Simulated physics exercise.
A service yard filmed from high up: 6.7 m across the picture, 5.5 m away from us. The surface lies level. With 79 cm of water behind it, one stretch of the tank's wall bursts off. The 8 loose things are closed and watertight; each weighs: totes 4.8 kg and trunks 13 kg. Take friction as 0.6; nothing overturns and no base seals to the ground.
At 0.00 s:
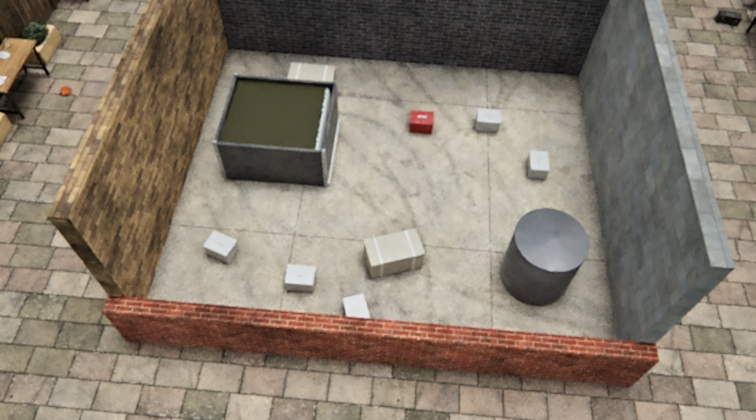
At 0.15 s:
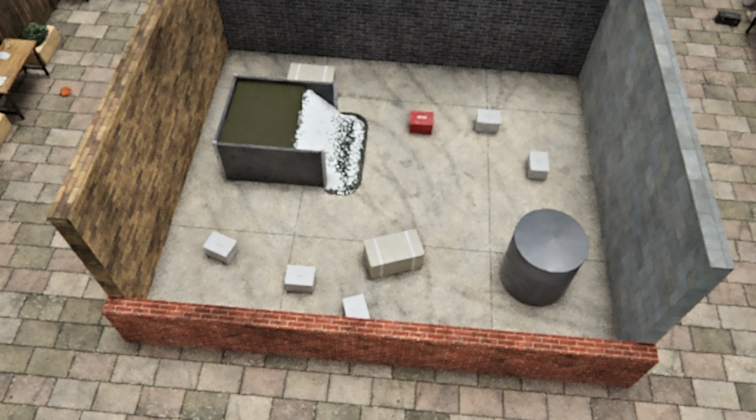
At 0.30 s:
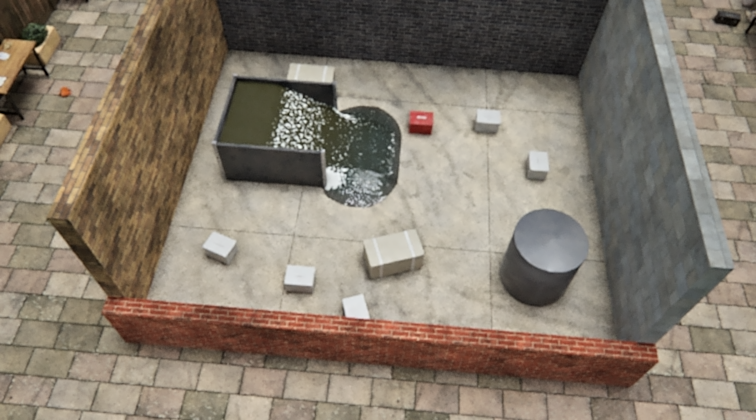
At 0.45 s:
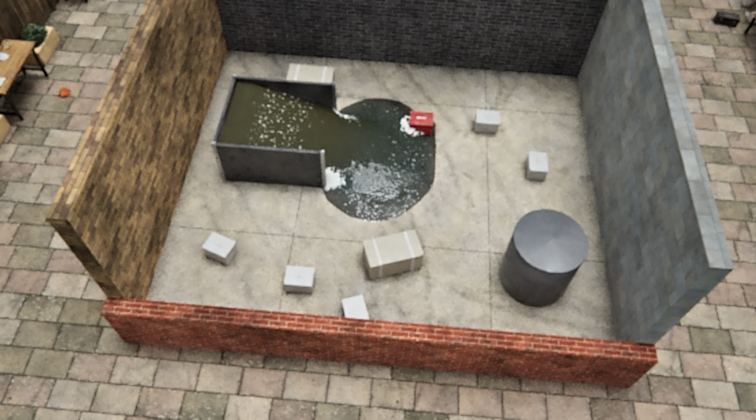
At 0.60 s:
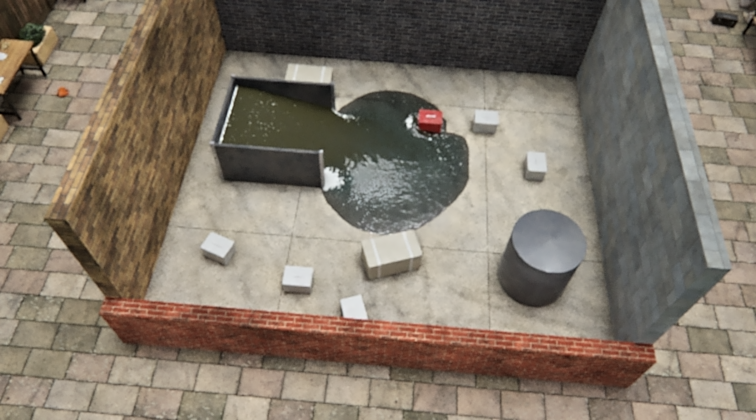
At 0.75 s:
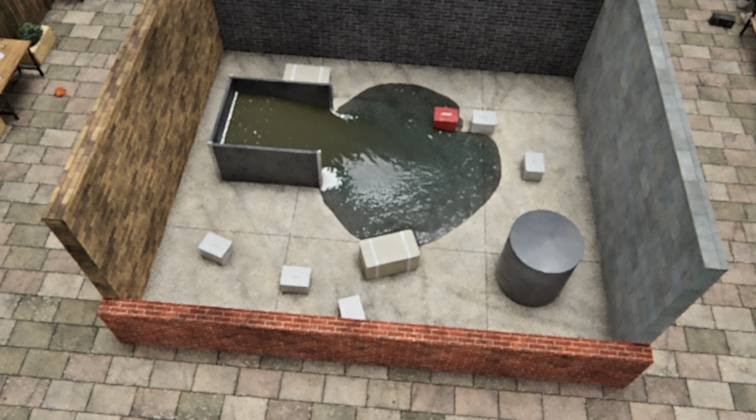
In this clip, water bursts from the right side of a dark rectangular tank in a walled yard and spreads across the pale floor, reaching a red tote and pushing it rightward toward a pale block.
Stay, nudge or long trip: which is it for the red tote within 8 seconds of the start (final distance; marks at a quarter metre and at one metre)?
The red tote travels far.
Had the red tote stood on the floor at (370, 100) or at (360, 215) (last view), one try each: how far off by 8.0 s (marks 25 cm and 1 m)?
In that order: It ends far away; it gets carried off.
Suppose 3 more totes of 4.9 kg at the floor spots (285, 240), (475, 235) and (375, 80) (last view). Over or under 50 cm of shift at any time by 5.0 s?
In that order: Short of it, more, short of it.
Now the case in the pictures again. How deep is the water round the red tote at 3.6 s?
Roughly 16 cm.
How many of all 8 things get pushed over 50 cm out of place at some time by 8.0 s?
6 of them.
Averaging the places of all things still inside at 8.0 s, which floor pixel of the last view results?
Near (321, 196).
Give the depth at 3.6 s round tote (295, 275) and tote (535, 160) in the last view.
About 0 and 16 cm.
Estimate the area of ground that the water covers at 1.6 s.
Roughly 20 m2.
After 1.6 s the red tote is near (521, 87), 2.0 m from its start, afloat; 2 afloat.
After 3.6 s the red tote is near (549, 84), 2.5 m from its start, afloat; 3 afloat.
After 5.6 s the red tote is near (528, 91), 2.1 m from its start, afloat; 4 afloat.
After 8.0 s the red tote is near (501, 92), 1.7 m from its start, afloat; 6 afloat.
